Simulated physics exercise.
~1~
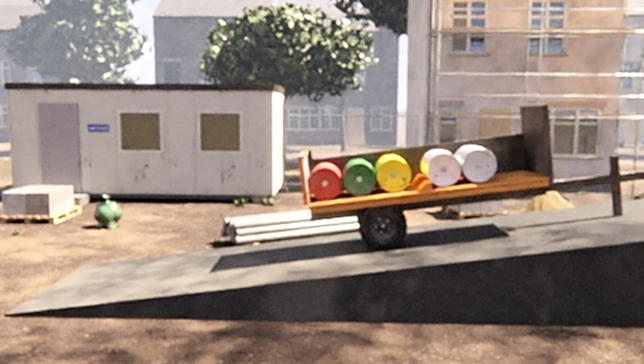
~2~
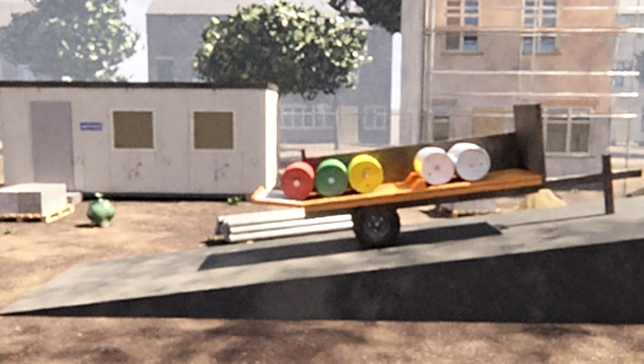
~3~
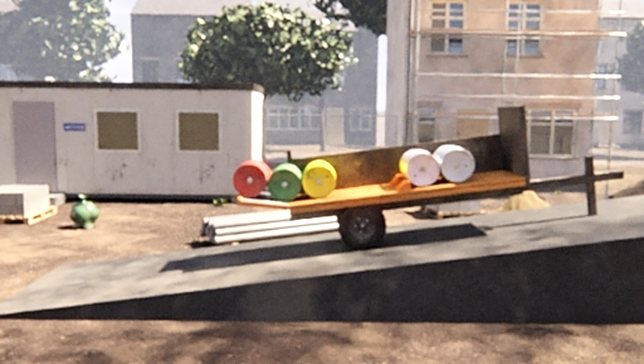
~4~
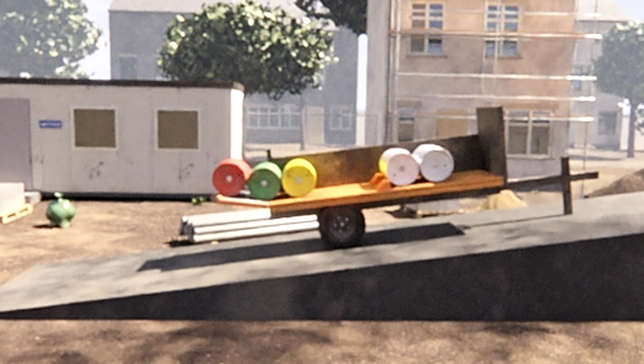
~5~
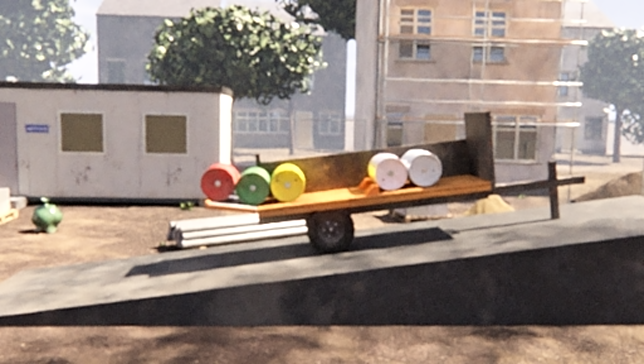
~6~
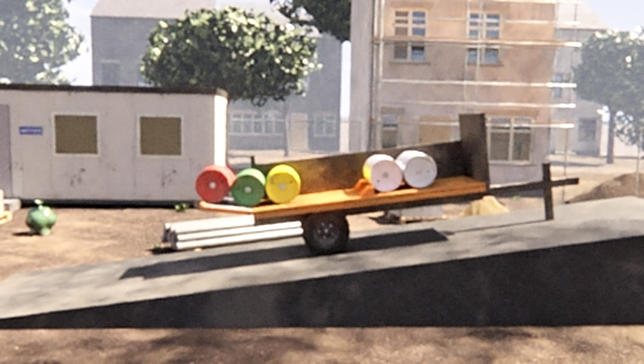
A wooden trailer's tailgate drops open at its left end as the trailer stands on a grey ramp in a sunny yard, viewed from its open side. Red, green and yellow barrels sit on the left of the orange bed, with two white ones behind an orange chock to their right; a pale cabin and buildings stand beyond. The three coloured barrels roll left together while the white pair stays put. Red rolls onto the lowered gate and halts near its edge, with green and yellow close behind. The view drifts right, and all five remain aboard.
